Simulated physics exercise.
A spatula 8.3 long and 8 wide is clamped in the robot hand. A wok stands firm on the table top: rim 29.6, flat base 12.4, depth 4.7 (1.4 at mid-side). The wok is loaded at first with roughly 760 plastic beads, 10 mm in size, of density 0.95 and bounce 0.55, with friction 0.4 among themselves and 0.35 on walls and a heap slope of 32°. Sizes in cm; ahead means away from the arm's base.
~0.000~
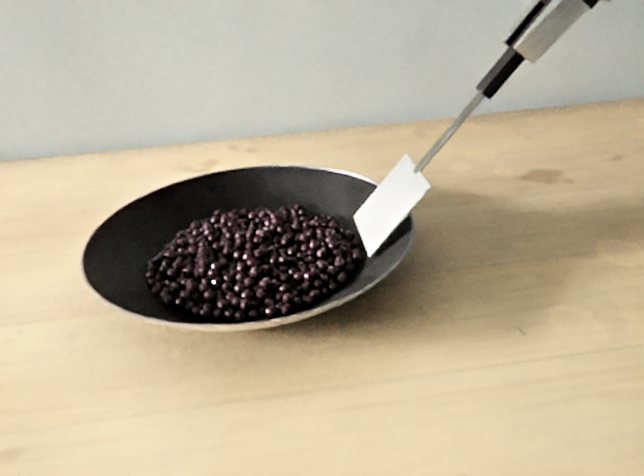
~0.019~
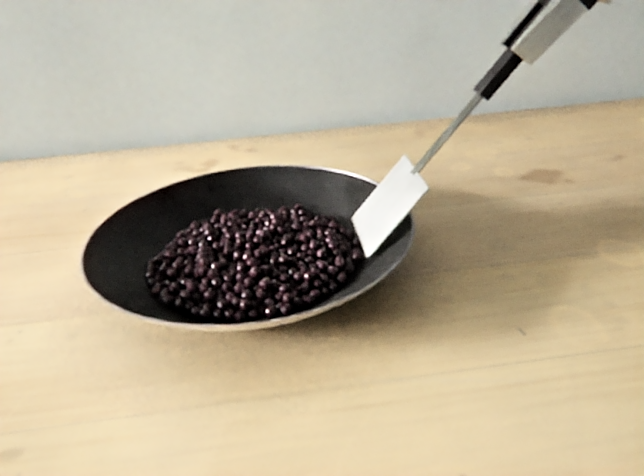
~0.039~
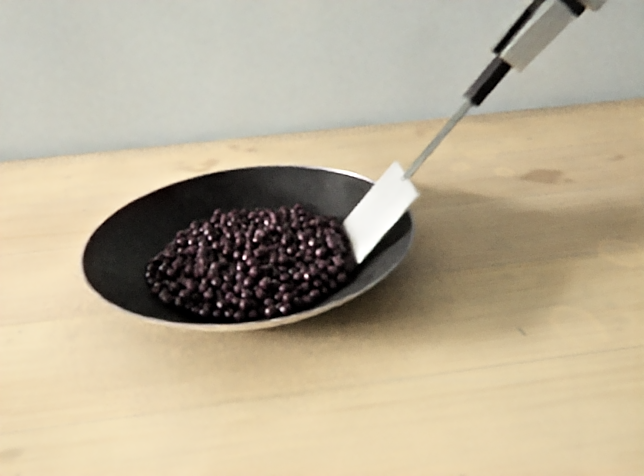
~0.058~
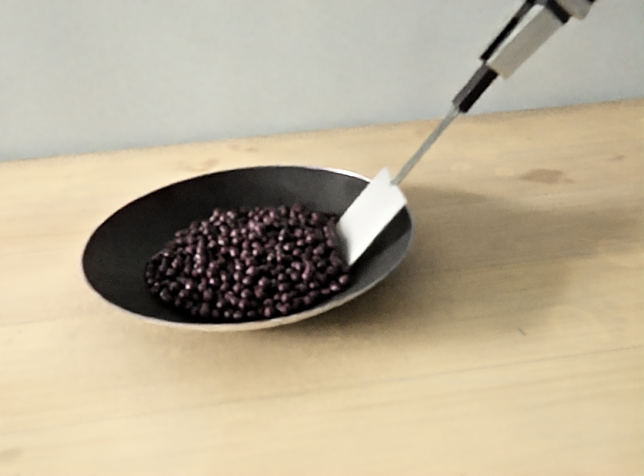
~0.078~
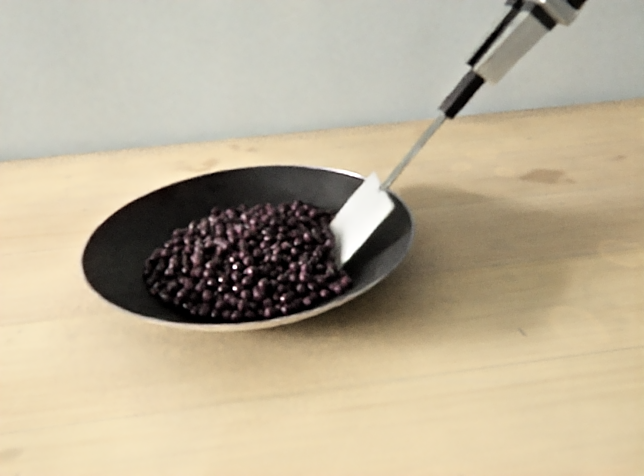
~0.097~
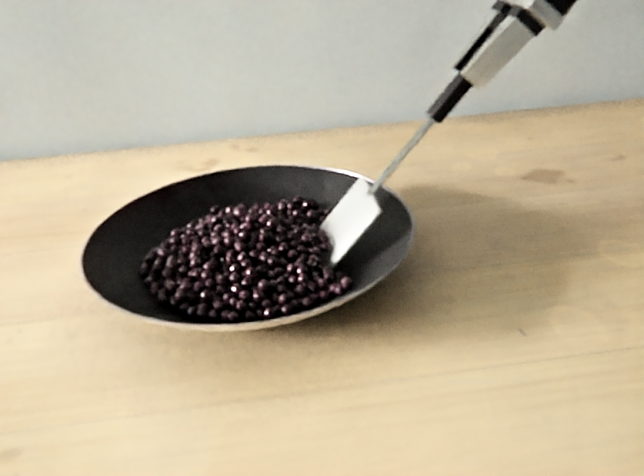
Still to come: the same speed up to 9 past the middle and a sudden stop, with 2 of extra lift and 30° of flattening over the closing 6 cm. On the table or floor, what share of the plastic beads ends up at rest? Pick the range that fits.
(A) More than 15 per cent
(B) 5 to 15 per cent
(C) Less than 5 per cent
Less than 5 per cent (C).
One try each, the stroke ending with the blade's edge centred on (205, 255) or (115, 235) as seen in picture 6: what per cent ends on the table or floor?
Try 1: Approx. 0 %; try 2: Approx. 25 %.
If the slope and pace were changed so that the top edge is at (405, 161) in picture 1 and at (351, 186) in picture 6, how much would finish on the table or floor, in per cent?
10 per cent.
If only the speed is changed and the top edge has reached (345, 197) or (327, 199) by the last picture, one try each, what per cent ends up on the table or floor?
Respectively, around 15 and 25 per cent.
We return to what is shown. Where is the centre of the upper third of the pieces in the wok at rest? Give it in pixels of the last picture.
It is centred near (145, 248) in the last view.
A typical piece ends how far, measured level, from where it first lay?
Roughly 4 cm.
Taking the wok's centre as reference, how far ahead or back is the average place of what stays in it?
It sits near 4.5 centimetres ahead of centre.
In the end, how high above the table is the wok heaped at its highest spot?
Peak at rest, approximately 6.5 centimetres.
By 0.19 s, sloping 49°, highest piece 5 above the table; 765 in the wok.
By 0.29 s, sloping 39°, highest piece 5 above the table; 765 in the wok.
By 0.53 s, sloping 19°, highest piece 6 above the table; 747 in the wok, 14 on the table or floor, 4 on the blade or in flight.
By 1.58 s, sloping 19°, highest piece 6 above the table; 742 in the wok, 23 on the table or floor.
Final count, 742 in the wok, 23 on the table or floor. That is 3 % on the table or floor.
